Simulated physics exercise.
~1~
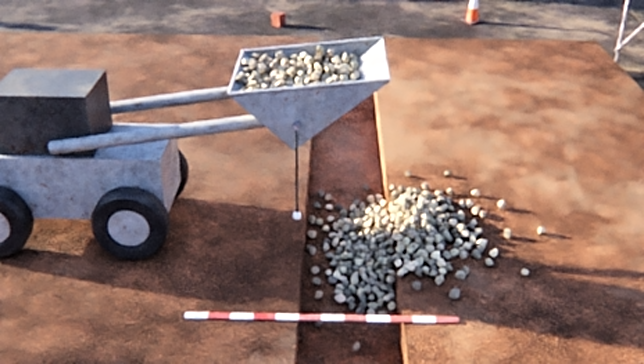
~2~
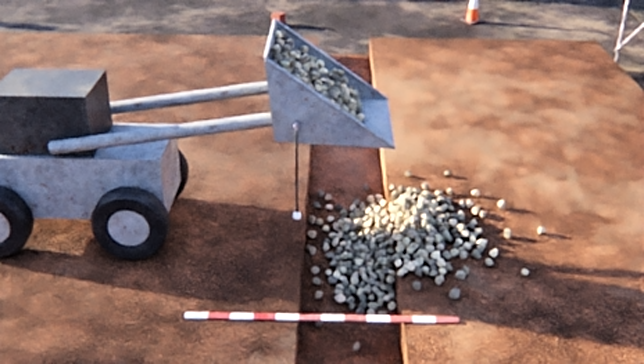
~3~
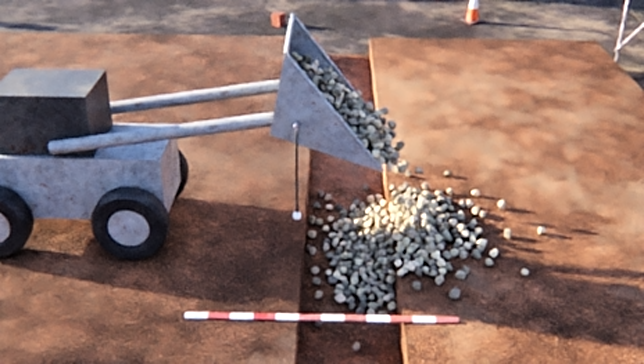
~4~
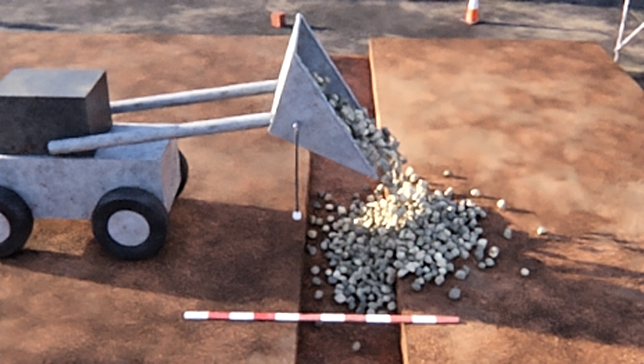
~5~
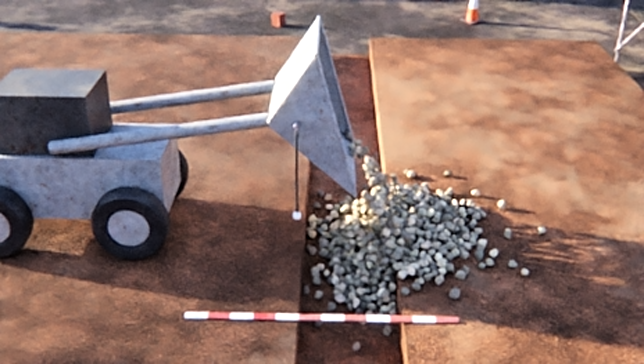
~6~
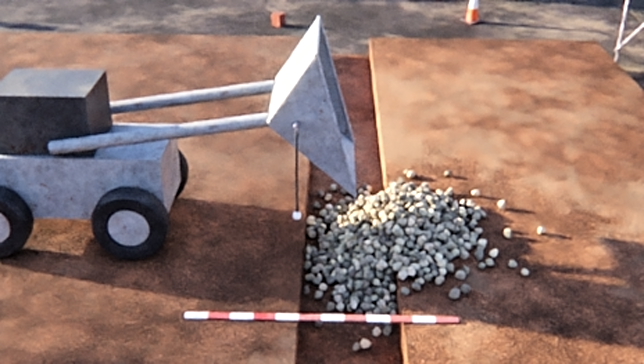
A gray loader bucket tips forward and pours its stones onto the pile across the trench.
